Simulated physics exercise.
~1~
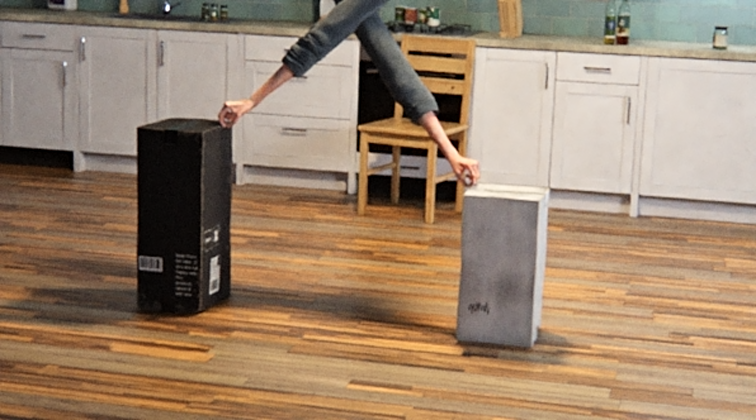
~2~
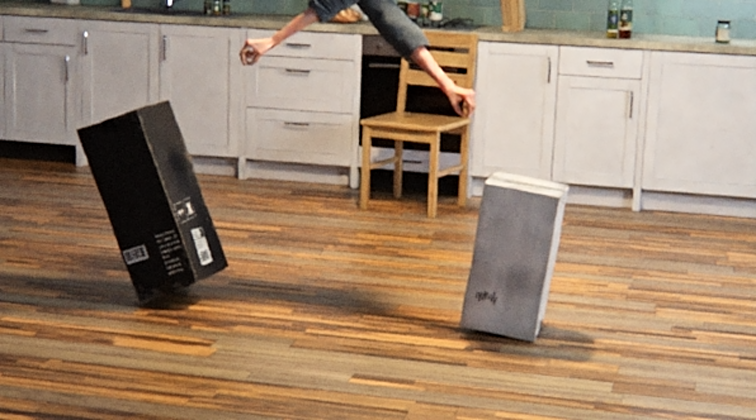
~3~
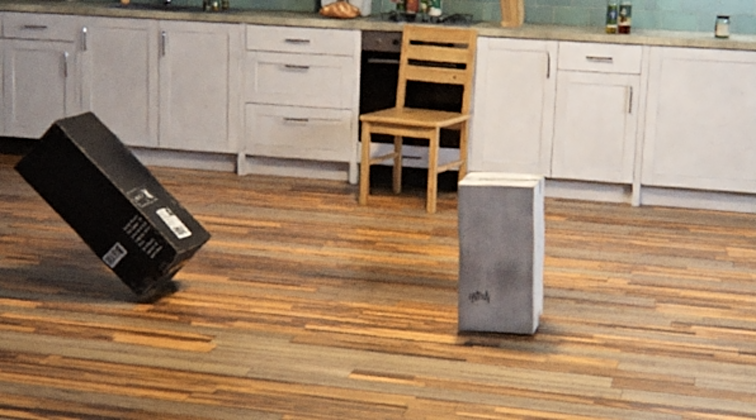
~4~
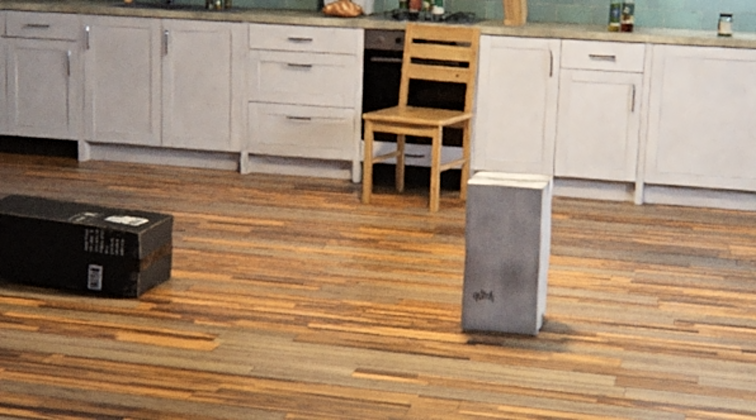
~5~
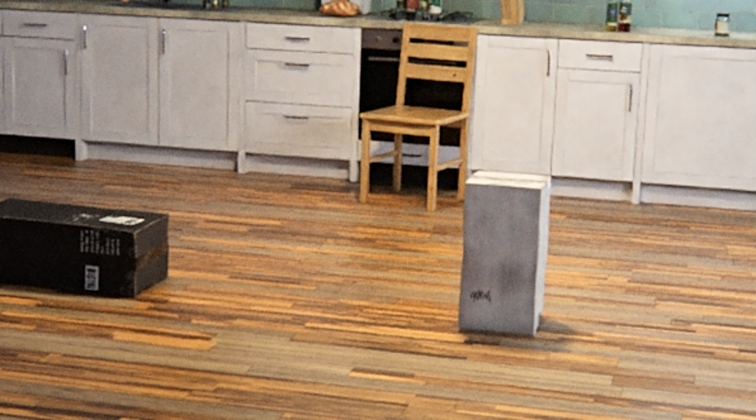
In a kitchen with white cupboards and a striped wooden floor, a person's hands hold the tops of two upright boxes, a tall black parcel on the left and a white box on the right, with a wooden chair behind them. The hands let go and draw back, leaving the black parcel leaning to the left and the white box slightly tilted. The white box rocks back upright as the black parcel tips further over. The parcel then drops onto its side. At the end it lies still on the floor, while the white box stays standing.
